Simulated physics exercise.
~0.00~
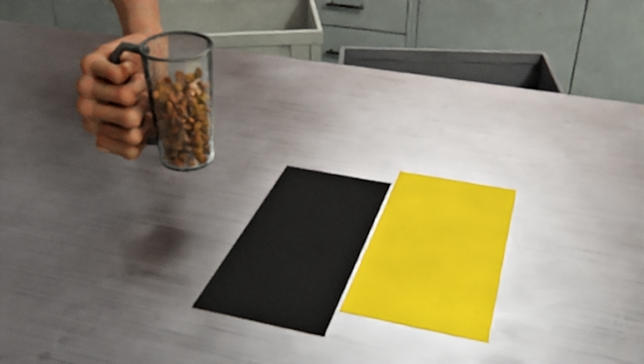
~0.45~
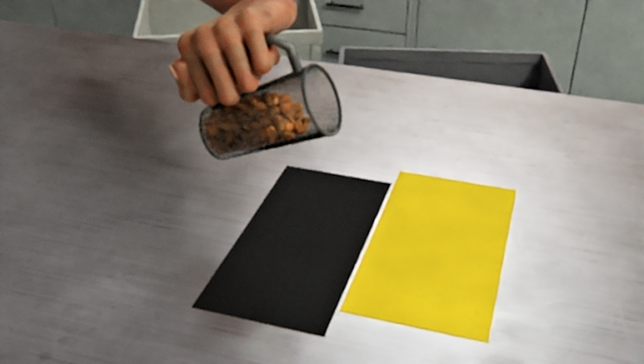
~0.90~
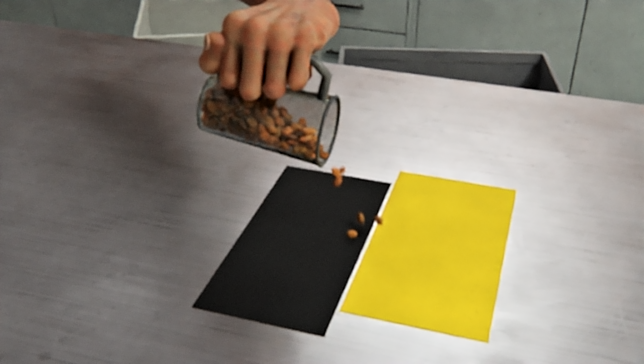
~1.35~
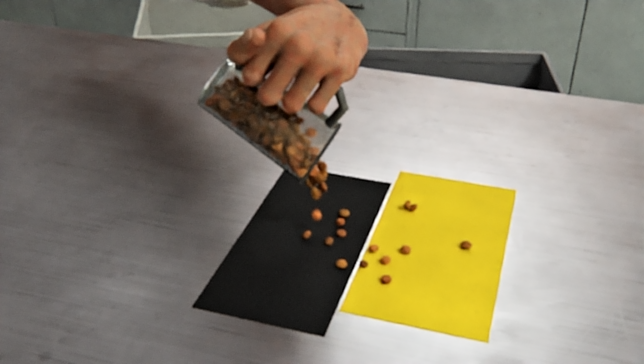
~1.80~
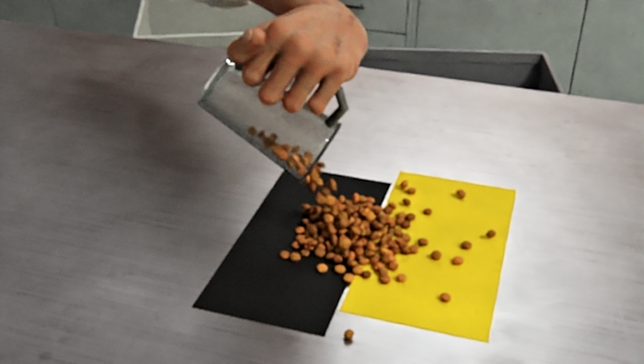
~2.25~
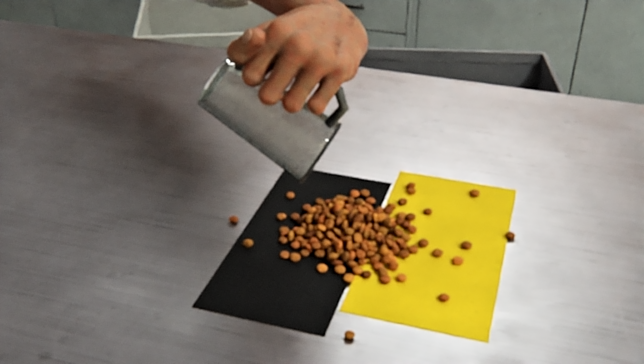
On a bare grey table with drawers and cabinets behind it, a hand holds a clear cup of brown cat kibble upright at the upper left, away from a black mat and a yellow mat lying side by side. The hand moves the cup right and tips it onto its side above the black mat. A few pieces drop out, then the cup tilts further and the kibble pours down, scattering across both mats. At the end the hand holds the emptied cup tilted downward over a heap mostly on the black mat, with many pieces on the yellow and a few strays on the table.
